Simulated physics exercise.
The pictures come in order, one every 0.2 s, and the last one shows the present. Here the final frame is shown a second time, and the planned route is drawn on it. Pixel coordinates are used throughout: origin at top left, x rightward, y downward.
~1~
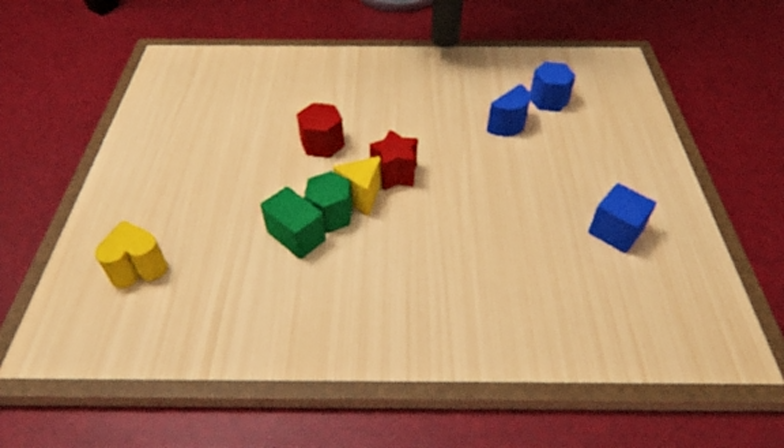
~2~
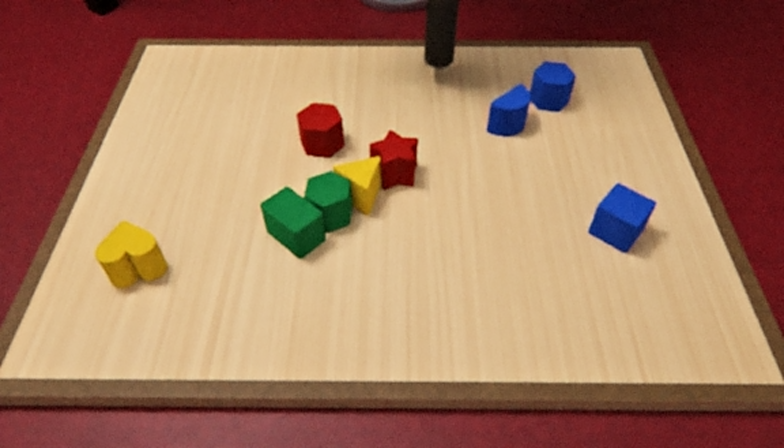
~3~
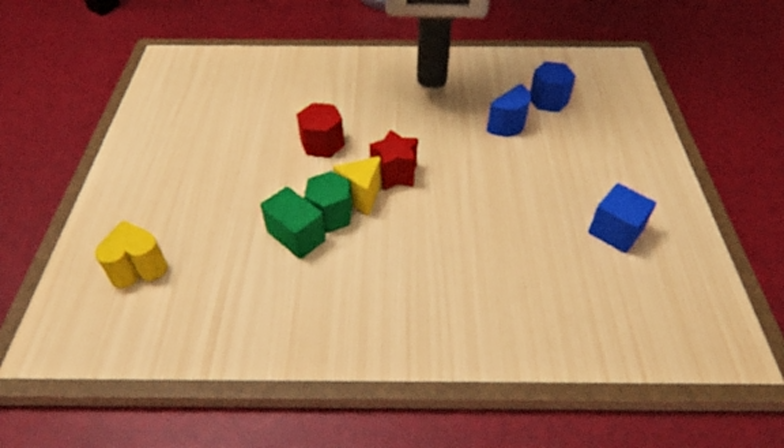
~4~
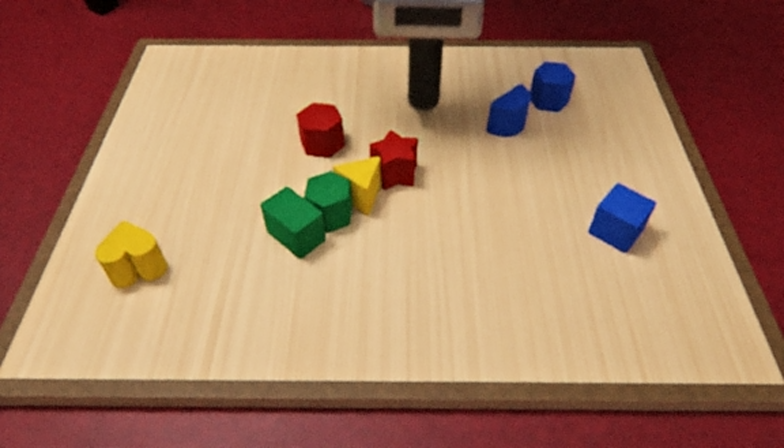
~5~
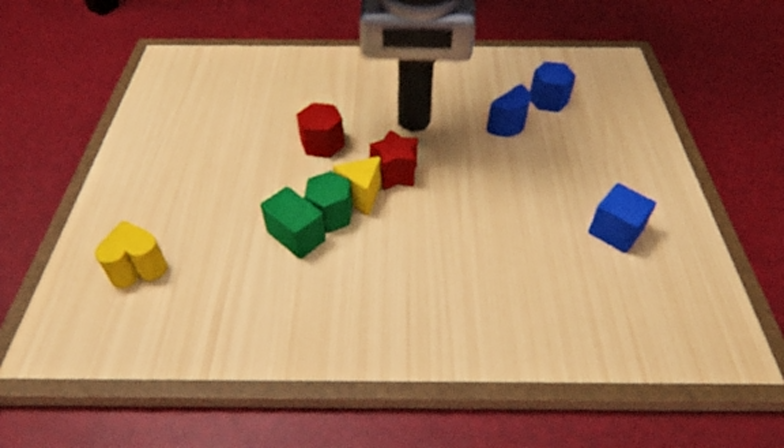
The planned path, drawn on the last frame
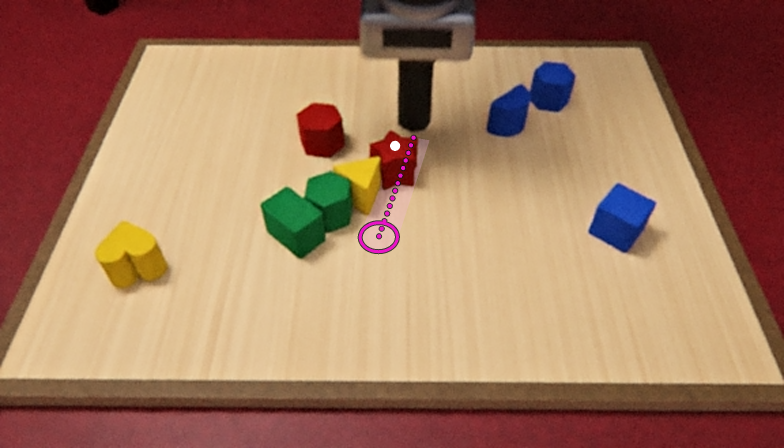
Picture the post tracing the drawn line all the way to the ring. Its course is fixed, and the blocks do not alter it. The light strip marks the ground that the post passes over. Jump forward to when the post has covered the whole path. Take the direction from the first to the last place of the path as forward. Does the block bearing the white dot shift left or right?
Facing the way the path runs, start to end, you'll find the block bearing the white dot has shifted left.
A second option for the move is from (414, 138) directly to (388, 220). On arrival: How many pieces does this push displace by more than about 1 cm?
I foresee three or more blocks being moved.
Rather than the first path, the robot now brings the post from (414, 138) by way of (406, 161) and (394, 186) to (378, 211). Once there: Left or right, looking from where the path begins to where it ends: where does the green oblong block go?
Over to the right.
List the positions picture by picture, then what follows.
Lower end of the post at (445, 40), tops of blocks, green oblong block at (291, 208), green hexagonal block at (327, 188), yellow triangular piece at (360, 170), red star block at (395, 146), in the first picture.
Post at (439, 60), blocks as before, in the second picture.
Post at (432, 80), blocks as before, in the third picture.
Post at (423, 101), blocks as before, in the fourth picture.
Post at (414, 122), green oblong block at (291, 208), green hexagonal block at (327, 188), yellow triangular piece at (360, 170), red star block at (395, 146), in the fifth picture.
The drawn path runs in a line from (414, 138) to (379, 237); the dot is on the red star block.
What follows on the original path. One third of the way, post at (403, 152); green oblong block at (280, 213); green hexagonal block at (317, 196), turned 10° clockwise; yellow triangular piece at (352, 182); red star block at (390, 164).
Two thirds of the way, post at (391, 186); green oblong block at (255, 220), turned 20° clockwise; green hexagonal block at (297, 212), turned 30° clockwise; yellow triangular piece at (339, 211), turned 45° clockwise; red star block at (384, 201), turned 15° anticlockwise.
At the end, post at (378, 221); green oblong block at (254, 220), turned 20° clockwise; green hexagonal block at (297, 212), turned 30° clockwise; yellow triangular piece at (338, 228), turned 105° clockwise; red star block at (381, 240), turned 30° anticlockwise.
